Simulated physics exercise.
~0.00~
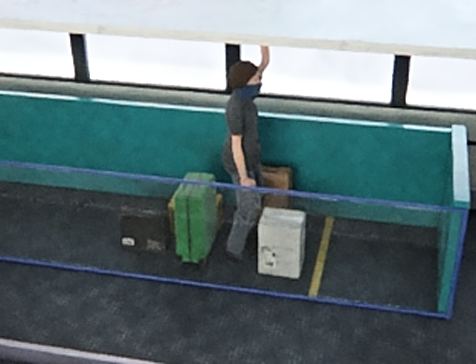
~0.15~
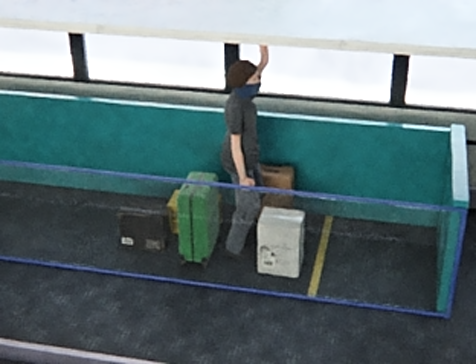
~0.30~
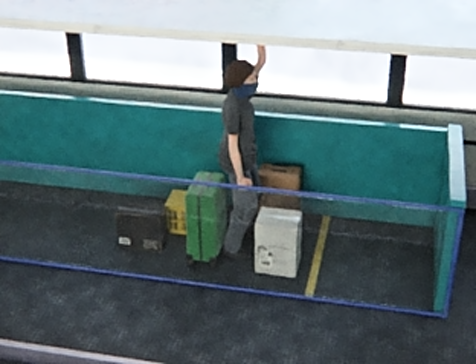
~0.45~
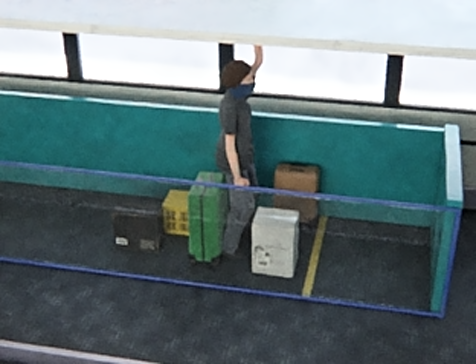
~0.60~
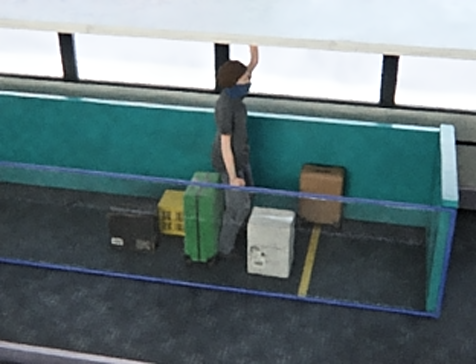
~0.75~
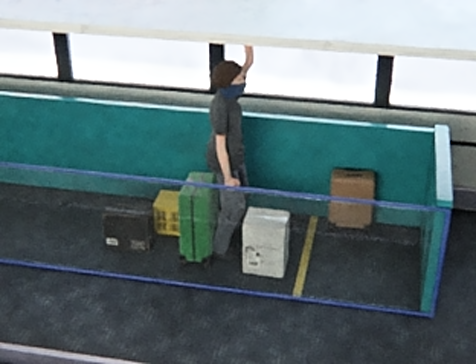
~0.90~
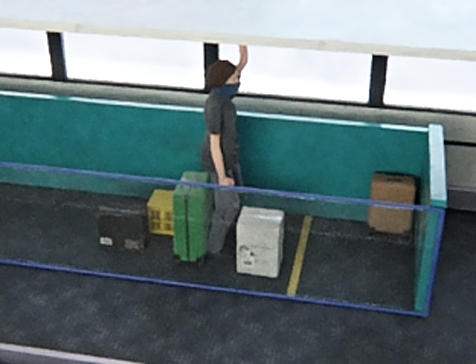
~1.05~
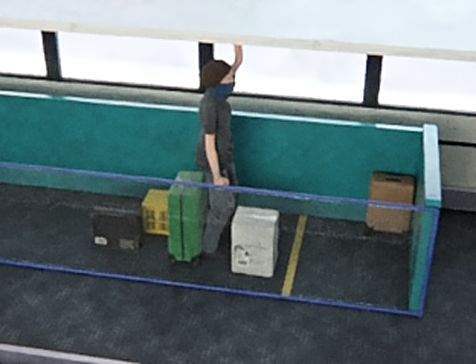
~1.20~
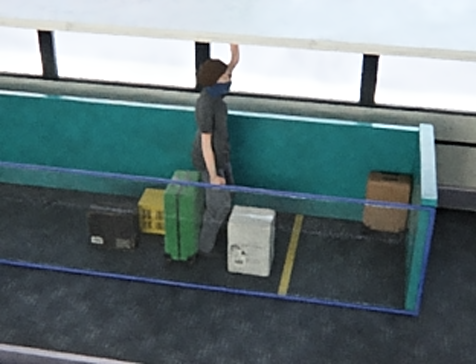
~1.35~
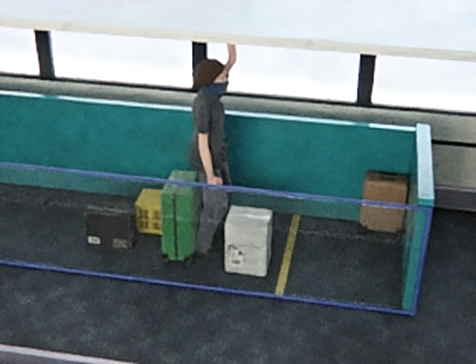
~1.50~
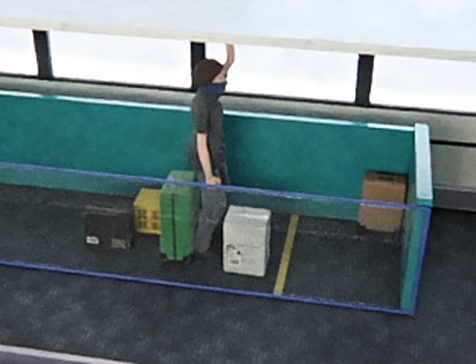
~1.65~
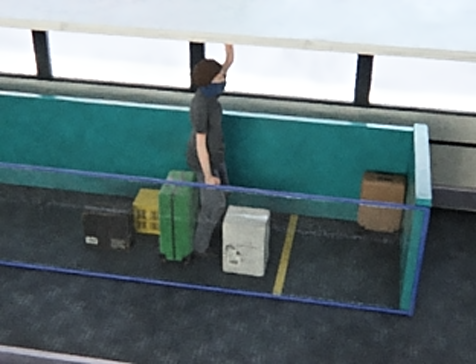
We see a masked passenger holding on overhead among luggage in a teal-walled bay as a small brown case rolls right across the yellow line and stops near the far end, while the large green case and the other luggage stay short of the line.
